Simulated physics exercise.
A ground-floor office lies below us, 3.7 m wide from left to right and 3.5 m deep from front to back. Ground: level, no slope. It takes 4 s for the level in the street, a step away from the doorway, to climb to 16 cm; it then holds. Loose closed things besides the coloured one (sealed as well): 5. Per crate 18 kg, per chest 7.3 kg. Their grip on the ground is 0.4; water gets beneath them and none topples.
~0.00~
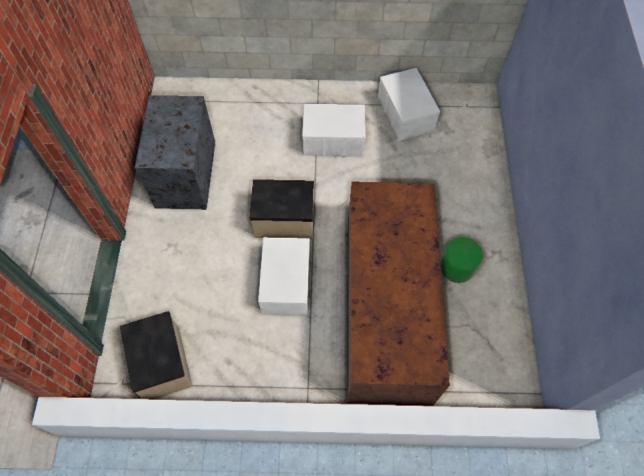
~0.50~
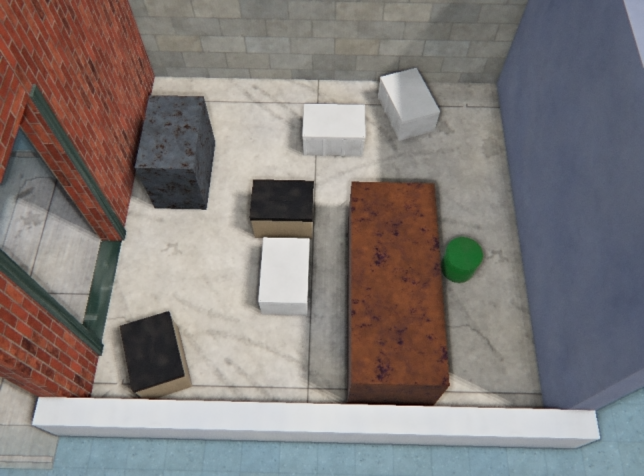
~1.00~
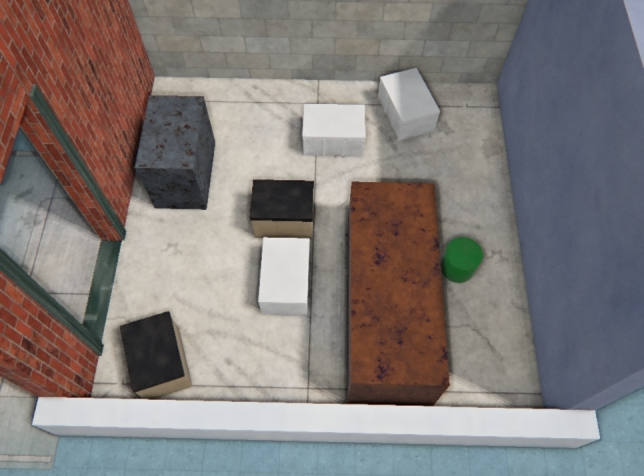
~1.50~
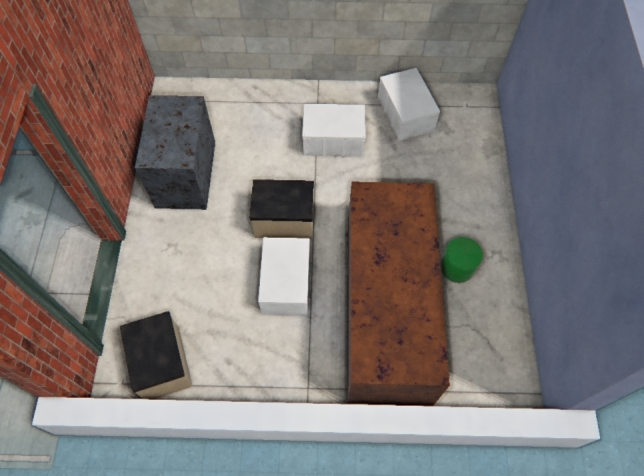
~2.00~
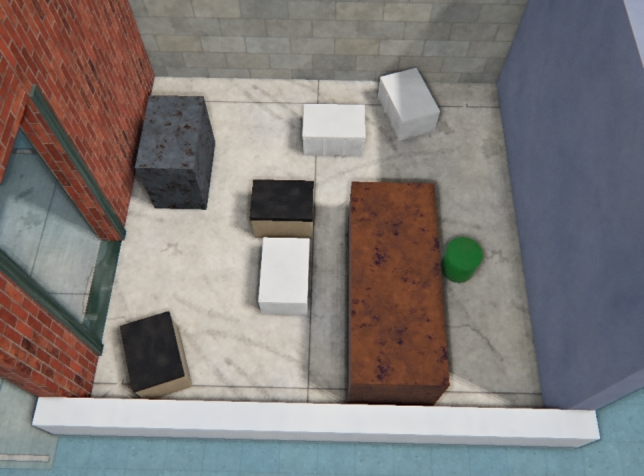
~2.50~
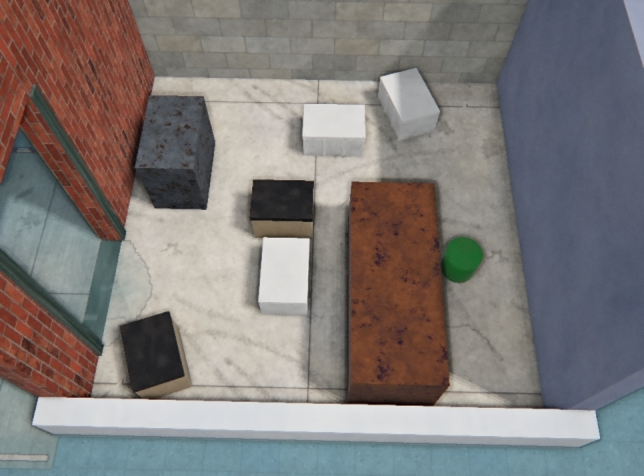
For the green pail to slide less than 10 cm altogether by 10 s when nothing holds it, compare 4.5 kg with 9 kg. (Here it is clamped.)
My call: It is fine with the lighter amount.
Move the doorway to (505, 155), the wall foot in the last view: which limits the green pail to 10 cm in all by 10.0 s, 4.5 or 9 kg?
Then the lighter mass suffices.
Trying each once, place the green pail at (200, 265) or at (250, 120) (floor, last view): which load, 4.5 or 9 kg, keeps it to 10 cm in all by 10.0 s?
Note, in order: None OK; heavier only OK.
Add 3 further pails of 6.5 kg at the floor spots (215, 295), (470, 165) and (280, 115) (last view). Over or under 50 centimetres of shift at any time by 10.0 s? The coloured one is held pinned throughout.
In that order: Beyond it, within it, within it.
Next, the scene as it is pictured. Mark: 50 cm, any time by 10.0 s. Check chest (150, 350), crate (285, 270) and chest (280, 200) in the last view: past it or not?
In turn: Past it, past it, past it.
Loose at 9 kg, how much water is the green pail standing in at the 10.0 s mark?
About 3 cm.
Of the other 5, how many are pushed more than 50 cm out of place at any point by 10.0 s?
3.
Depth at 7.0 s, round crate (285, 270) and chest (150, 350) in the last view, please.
9 and 10 cm.
After 3.5 s the green pail would be 0 cm from its start with 4.5 kg and 0 cm from its start with 9 kg; 0 cm of water round it then.
After 4.5 s the green pail would be 0 cm from its start with 4.5 kg and 0 cm from its start with 9 kg; 0 cm of water round it then.
After 7.0 s the green pail would be 0 cm from its start with 4.5 kg and 0 cm from its start with 9 kg; 0 cm of water round it then.
After 10.0 s the green pail would be 0 cm from its start with 4.5 kg and 0 cm from its start with 9 kg; 3 cm of water round it then.
